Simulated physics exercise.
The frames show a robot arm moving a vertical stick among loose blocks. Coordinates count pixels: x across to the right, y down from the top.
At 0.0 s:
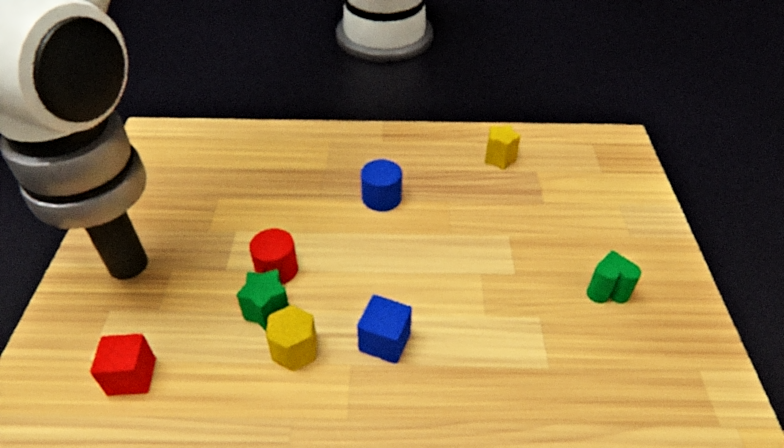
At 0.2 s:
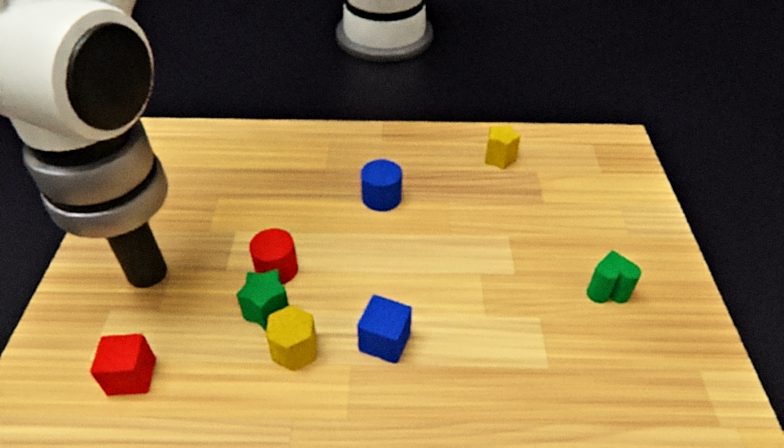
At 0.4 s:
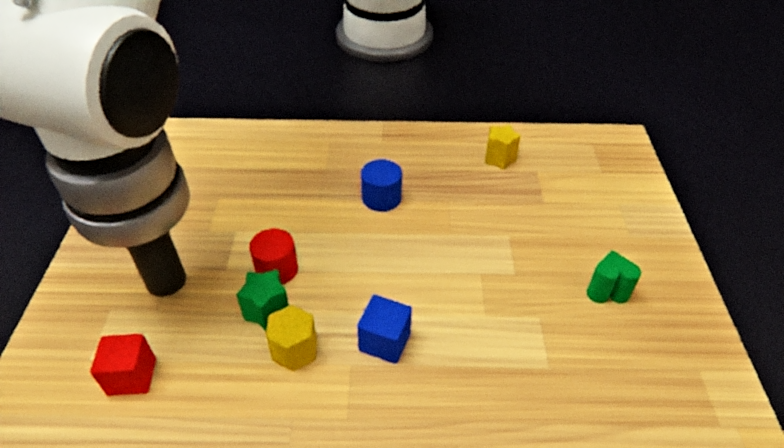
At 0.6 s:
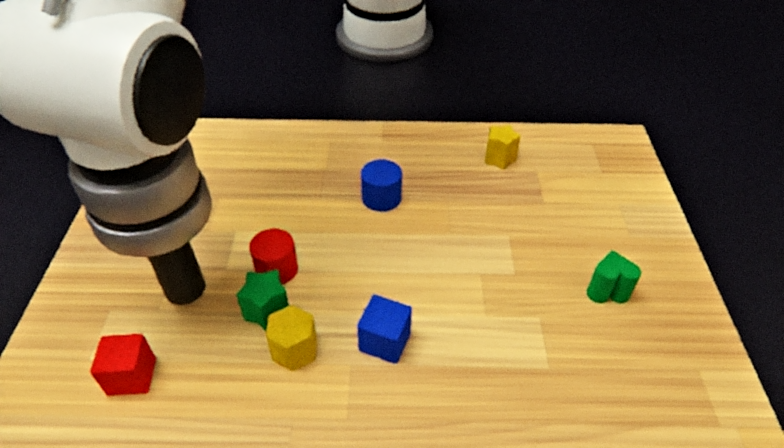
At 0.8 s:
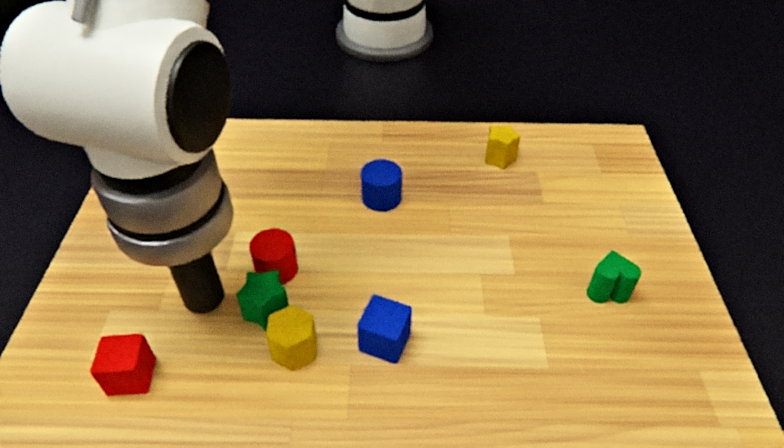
A robot arm slid its black stick slowly to the right and slightly toward the front of the wooden table, nearing the green star, while all the colored blocks stayed where they were.
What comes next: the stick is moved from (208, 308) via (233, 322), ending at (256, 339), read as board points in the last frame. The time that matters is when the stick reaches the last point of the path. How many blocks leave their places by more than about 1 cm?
I expect just one block to be moved by more than 1 cm.
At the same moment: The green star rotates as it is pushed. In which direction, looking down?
Anticlockwise, looking down.
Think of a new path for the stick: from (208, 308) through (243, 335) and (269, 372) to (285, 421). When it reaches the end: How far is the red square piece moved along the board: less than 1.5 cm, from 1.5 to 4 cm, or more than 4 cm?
Less than 1.5 cm.
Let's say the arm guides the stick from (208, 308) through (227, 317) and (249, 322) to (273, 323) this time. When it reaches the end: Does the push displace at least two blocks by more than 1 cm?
I believe not.
On the path given first. Halfway along, stick (230, 312); green star (269, 286), turned 15° anticlockwise.
At the end, stick (253, 329); green star (280, 290), turned 60° anticlockwise; yellow hexagonal block unmoved.
